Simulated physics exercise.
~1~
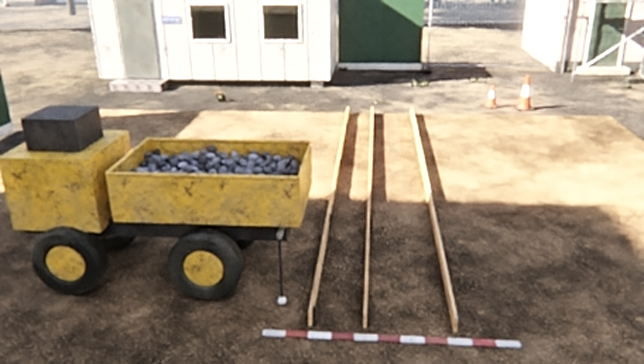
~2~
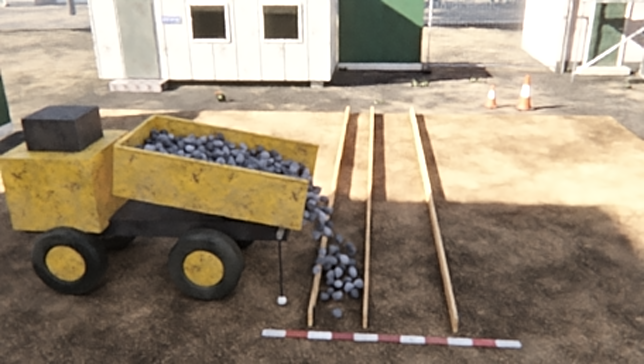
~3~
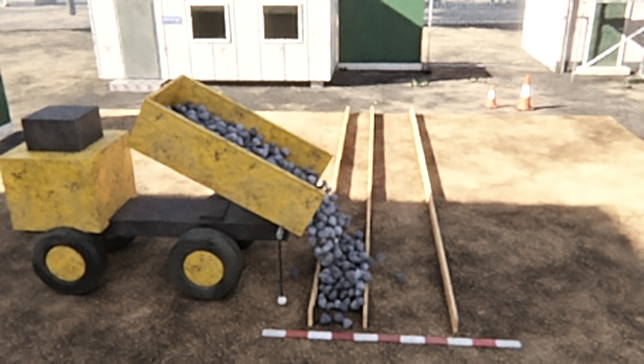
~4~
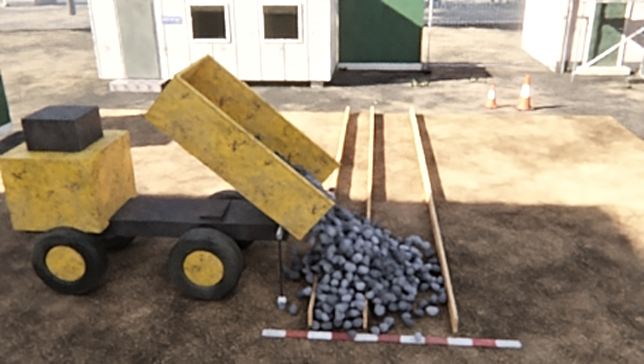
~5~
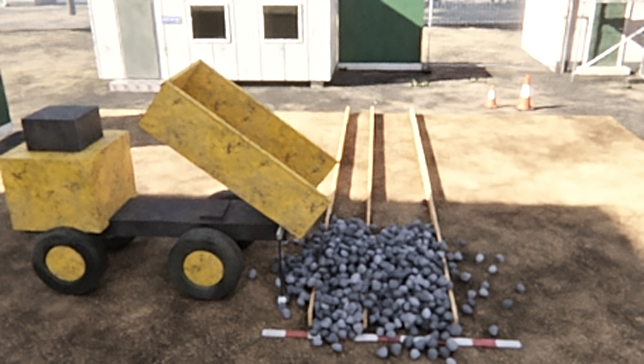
In this clip, a yellow tipper raises its body and pours grey round stones to the right, first between the nearest two planks, then across the wider space beyond, ending with the body tilted and empty above a broad pile spreading past the last plank.
